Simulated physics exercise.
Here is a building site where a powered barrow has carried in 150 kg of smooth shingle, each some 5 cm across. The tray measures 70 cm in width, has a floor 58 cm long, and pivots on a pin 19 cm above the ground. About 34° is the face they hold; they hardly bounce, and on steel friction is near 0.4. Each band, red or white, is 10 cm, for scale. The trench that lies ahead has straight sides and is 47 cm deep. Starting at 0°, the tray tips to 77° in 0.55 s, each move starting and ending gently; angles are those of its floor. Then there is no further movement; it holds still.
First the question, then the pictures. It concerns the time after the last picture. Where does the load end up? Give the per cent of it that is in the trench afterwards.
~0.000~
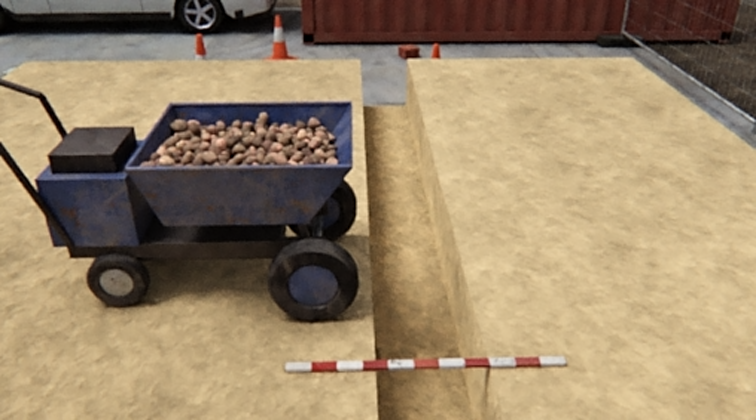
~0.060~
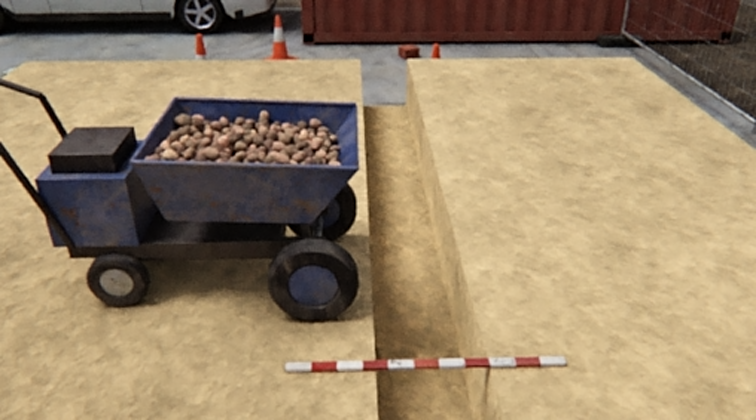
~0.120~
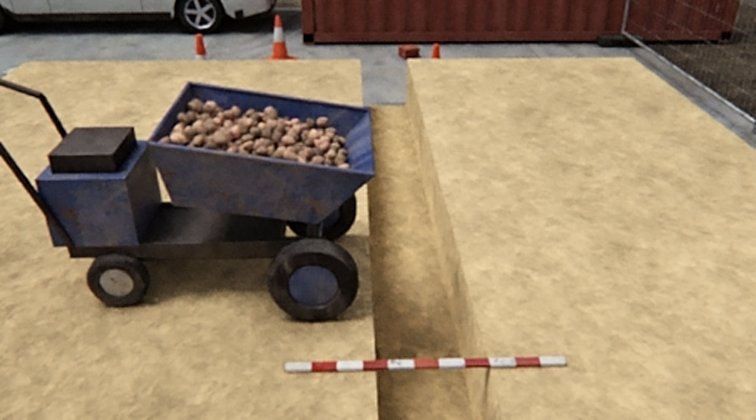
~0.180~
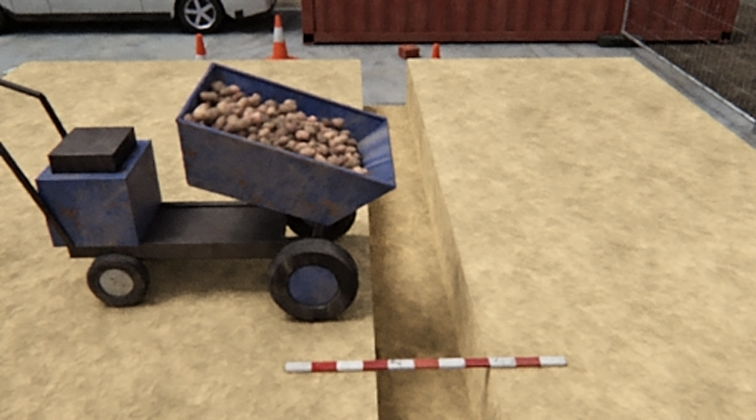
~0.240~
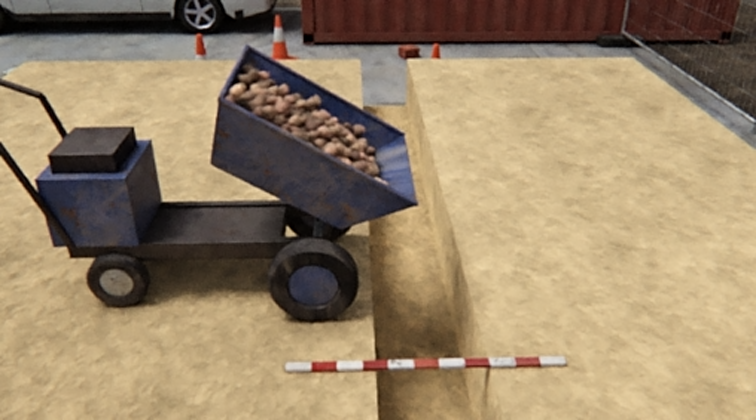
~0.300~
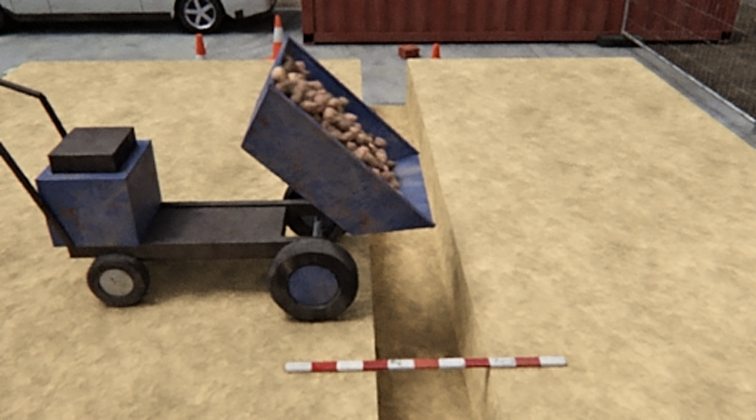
Some 22 per cent of it.
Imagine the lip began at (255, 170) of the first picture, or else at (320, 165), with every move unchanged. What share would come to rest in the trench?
Some 85 and some 45 per cent, in that order.
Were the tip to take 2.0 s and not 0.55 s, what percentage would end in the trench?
About 45%.
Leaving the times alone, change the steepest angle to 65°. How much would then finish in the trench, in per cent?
Then close to 30 per cent.
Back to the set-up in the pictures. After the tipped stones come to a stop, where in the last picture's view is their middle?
In the last view, about (539, 266).
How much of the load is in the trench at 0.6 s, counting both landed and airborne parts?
Roughly 5 percent of the load.
After 0.4 s the floor is at 65°; 100 % in the tray; the foremost stones are at (429, 223).
After 0.6 s the floor is at 77°; 47 % in the tray, 7 % in the trench, 46 % past the trench; the foremost stones are at (539, 233).
After 1.0 s the floor is at 77°; 4 % in the tray, 17 % in the trench, 79 % past the trench; the foremost stones are past the picture's edge.
After 3.0 s the floor is at 77°; 0 % in the tray, 22 % in the trench, 78 % past the trench; the foremost stones are past the picture's edge.
